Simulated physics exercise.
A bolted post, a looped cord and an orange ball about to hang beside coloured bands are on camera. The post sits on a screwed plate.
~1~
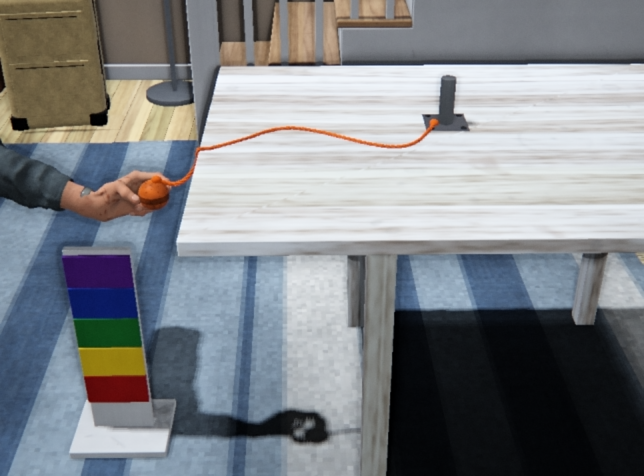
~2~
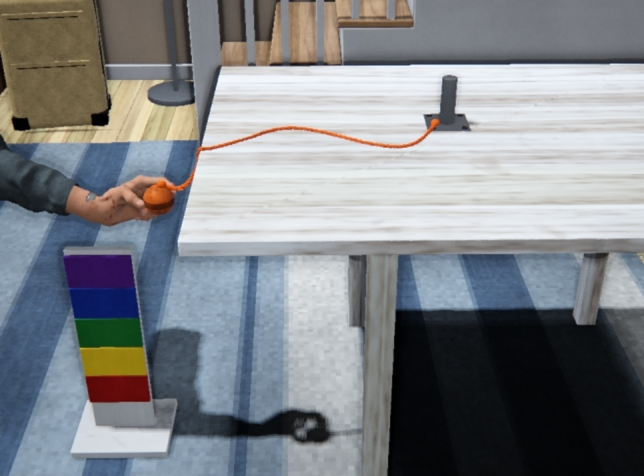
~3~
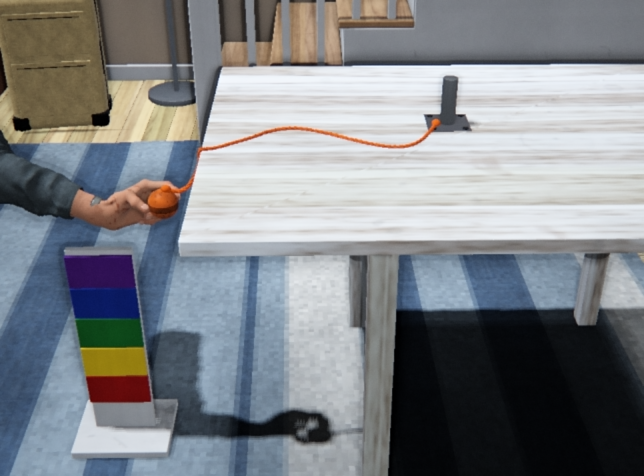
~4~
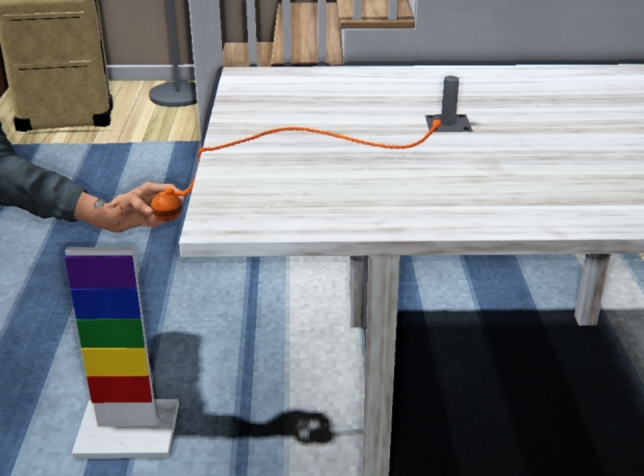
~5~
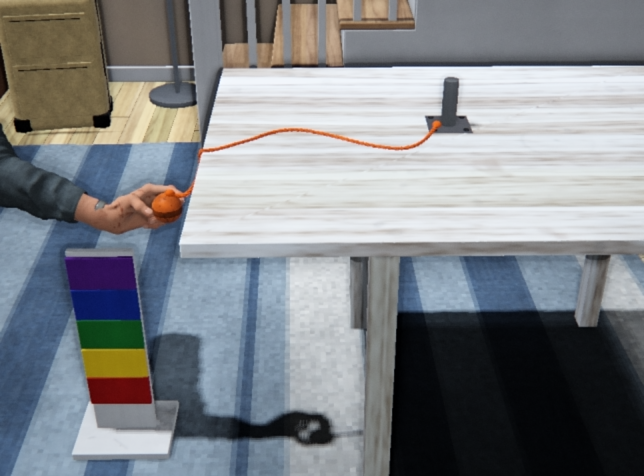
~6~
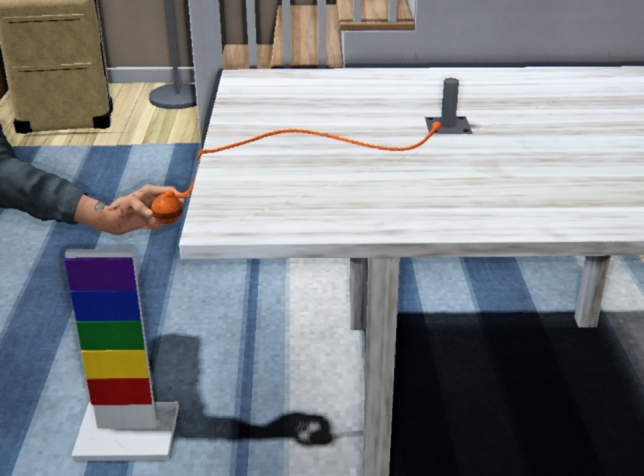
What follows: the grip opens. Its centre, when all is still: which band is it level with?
It is level with the purple band.
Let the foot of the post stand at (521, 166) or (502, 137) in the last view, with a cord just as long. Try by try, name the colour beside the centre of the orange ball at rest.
Answer, in order: No band, no band.
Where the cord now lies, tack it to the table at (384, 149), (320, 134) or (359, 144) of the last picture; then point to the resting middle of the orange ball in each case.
Try one gives (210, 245), try two (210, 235), and try three (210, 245).
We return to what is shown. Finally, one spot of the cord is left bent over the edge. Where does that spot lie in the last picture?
Close to (248, 142).
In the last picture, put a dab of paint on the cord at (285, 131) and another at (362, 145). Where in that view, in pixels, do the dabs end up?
In that view they reach (243, 145) and (328, 136).
Soon after, ball near (220, 269); level with purple.
Then, ball near (198, 271); level with purple.
At rest, ball near (212, 270); level with purple. The cord holds its middle at purple.
